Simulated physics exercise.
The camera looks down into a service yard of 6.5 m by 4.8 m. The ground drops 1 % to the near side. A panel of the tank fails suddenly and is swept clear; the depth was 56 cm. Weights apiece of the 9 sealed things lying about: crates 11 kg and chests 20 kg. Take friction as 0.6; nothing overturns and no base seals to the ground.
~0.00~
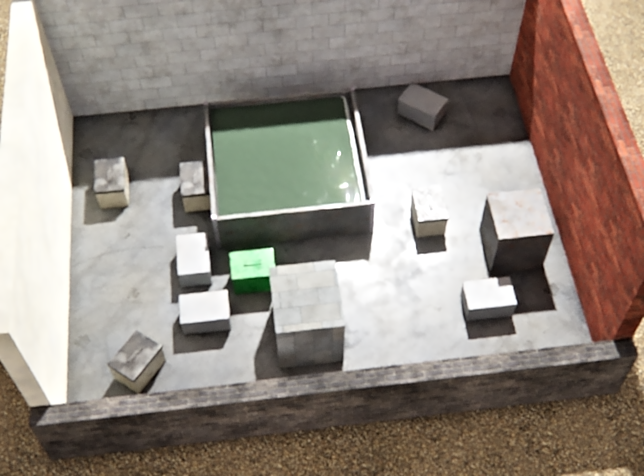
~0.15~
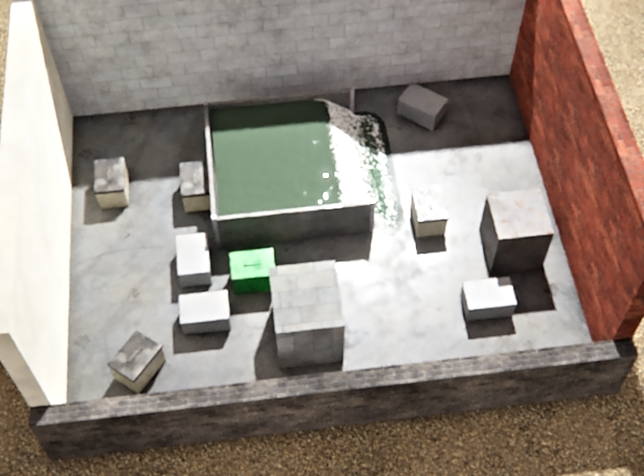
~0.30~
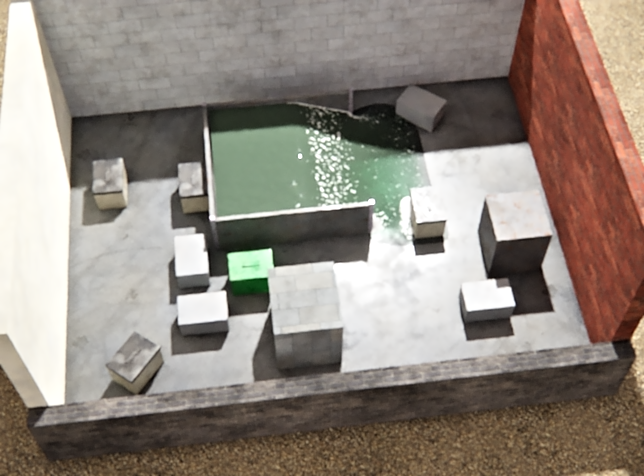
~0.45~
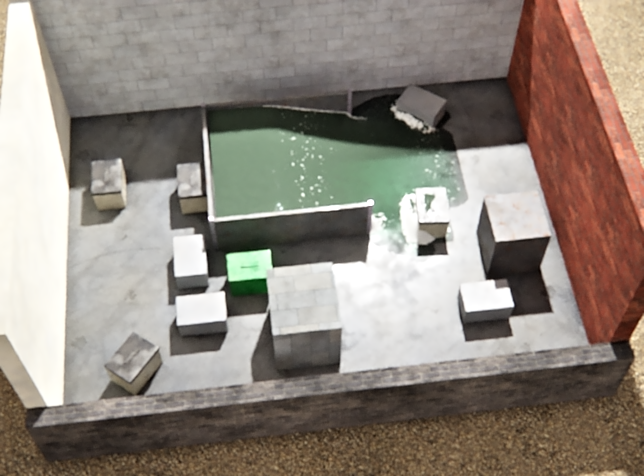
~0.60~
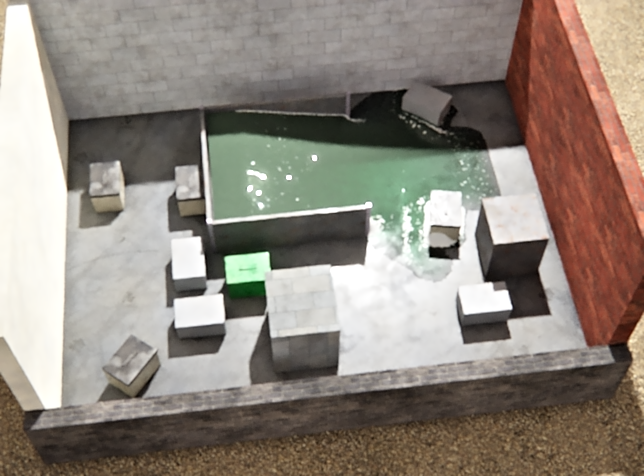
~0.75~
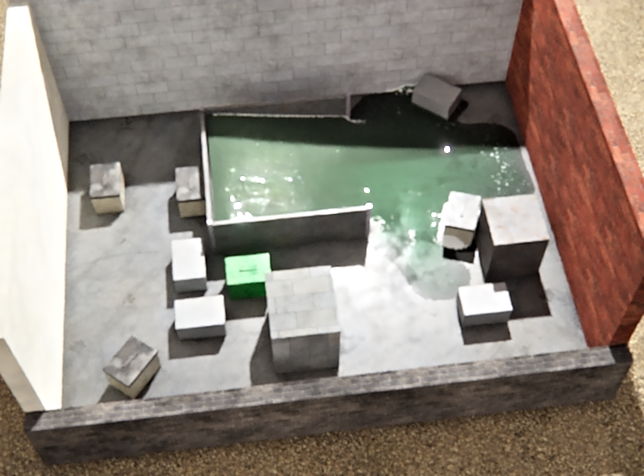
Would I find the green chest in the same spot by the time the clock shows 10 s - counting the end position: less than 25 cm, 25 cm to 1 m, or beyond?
The green chest barely shifts.
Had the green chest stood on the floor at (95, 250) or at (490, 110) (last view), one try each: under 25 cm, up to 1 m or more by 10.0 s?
In turn: It holds its place; it travels far.
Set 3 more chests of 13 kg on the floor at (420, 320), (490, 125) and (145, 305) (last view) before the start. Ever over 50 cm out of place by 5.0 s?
In turn: More, over, less.
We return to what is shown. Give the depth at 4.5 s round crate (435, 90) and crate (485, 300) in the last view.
Roughly 15 and 14 cm.
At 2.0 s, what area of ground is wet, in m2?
Roughly 14 m2.
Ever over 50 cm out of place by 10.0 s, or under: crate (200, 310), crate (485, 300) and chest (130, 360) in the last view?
In turn: Over, over, less.
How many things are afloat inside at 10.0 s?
At that moment 4.
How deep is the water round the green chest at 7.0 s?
About 4 cm.
After 2.0 s the green chest is near (248, 269), 0.0 m from its start, aground; 2 afloat.
After 4.5 s the green chest is near (248, 269), 0.0 m from its start, aground; 3 afloat.
After 7.0 s the green chest is near (248, 269), 0.0 m from its start, aground; 2 afloat.
After 10.0 s the green chest is near (248, 269), 0.0 m from its start, aground; 4 afloat.
